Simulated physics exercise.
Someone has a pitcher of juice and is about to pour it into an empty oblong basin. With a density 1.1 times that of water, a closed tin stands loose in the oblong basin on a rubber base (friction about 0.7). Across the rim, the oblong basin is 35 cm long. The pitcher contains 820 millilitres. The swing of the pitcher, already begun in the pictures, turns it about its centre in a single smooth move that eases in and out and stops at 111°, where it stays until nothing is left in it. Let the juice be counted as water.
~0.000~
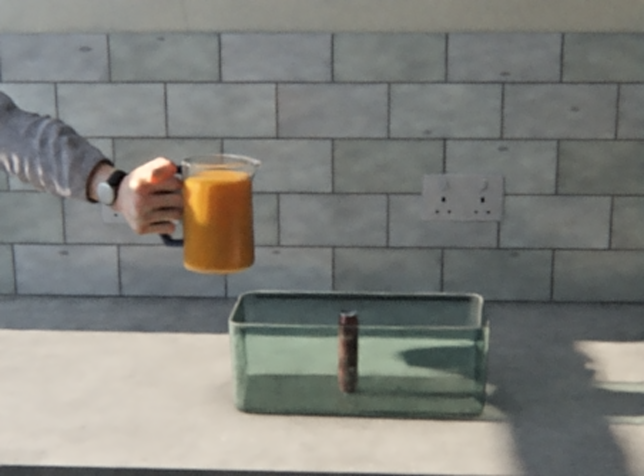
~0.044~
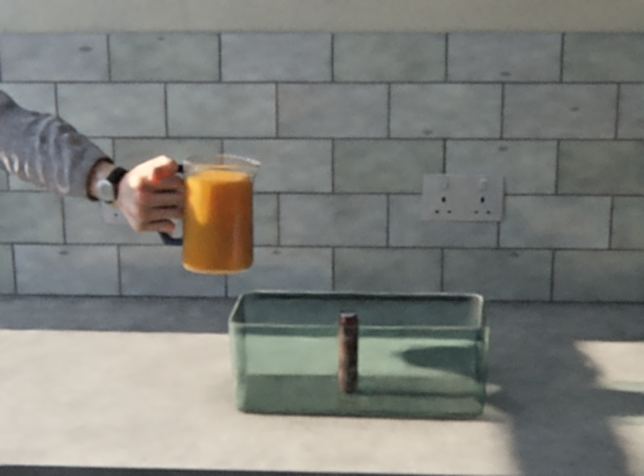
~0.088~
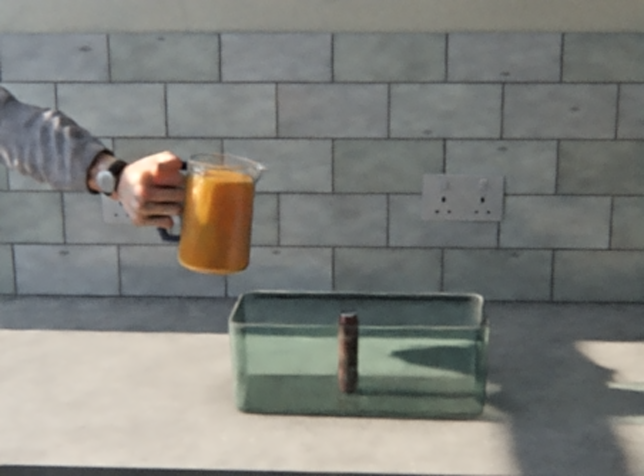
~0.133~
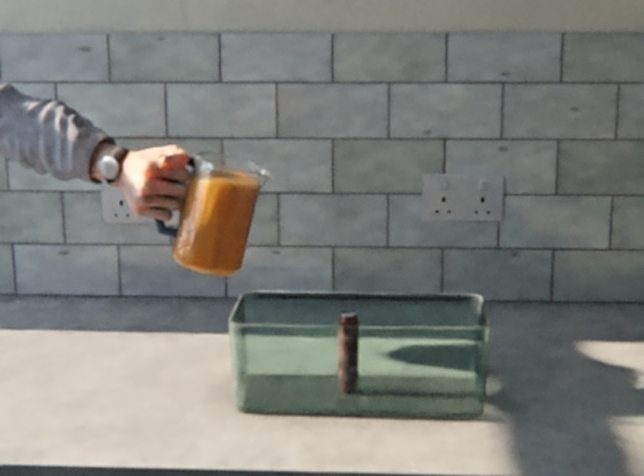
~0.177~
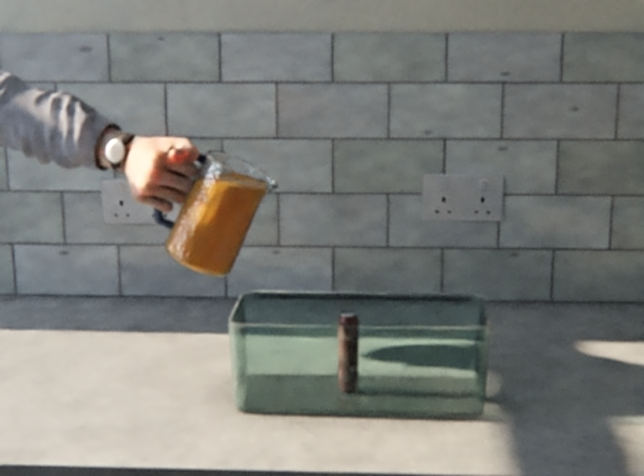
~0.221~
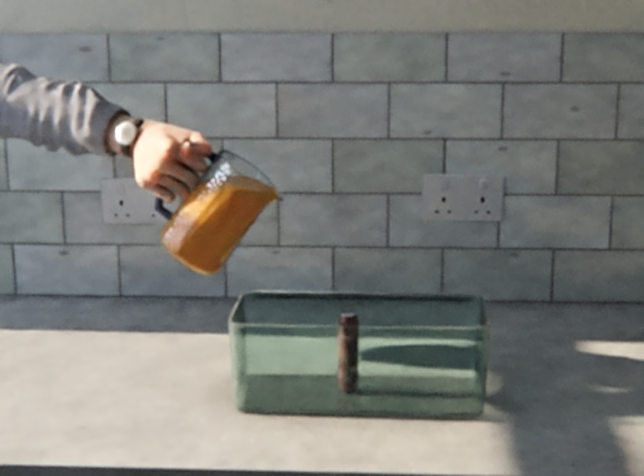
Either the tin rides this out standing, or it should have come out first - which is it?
Looks like it will overturn.
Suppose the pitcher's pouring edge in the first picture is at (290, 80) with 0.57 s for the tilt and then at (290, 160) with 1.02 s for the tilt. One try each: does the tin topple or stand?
First it stays up; then it topples.
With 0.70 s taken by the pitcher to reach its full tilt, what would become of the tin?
Then it tips over.
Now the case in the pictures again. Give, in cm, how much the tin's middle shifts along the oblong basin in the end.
11.0 cm.
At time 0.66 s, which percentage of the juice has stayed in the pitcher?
22 per cent or thereabouts.
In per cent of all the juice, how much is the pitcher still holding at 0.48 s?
66 %.
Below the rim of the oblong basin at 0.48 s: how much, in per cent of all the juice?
Estimate - around 14 in a hundred parts.
Then, 0.48 s in, the tilt is 104° and 66 per cent is still to pour; the tin stands where it began.
Then, 0.66 s in, the tilt is 111° and 22 per cent is still to pour; the tin leans 13°.
Then, 0.86 s in, the tilt is 111° and 4 per cent is still to pour; the tin lies on its side.
Then, 1.07 s in, the tilt is 111° and 0 per cent is still to pour; the tin lies on its side.
Finally, the tin lies on its side.
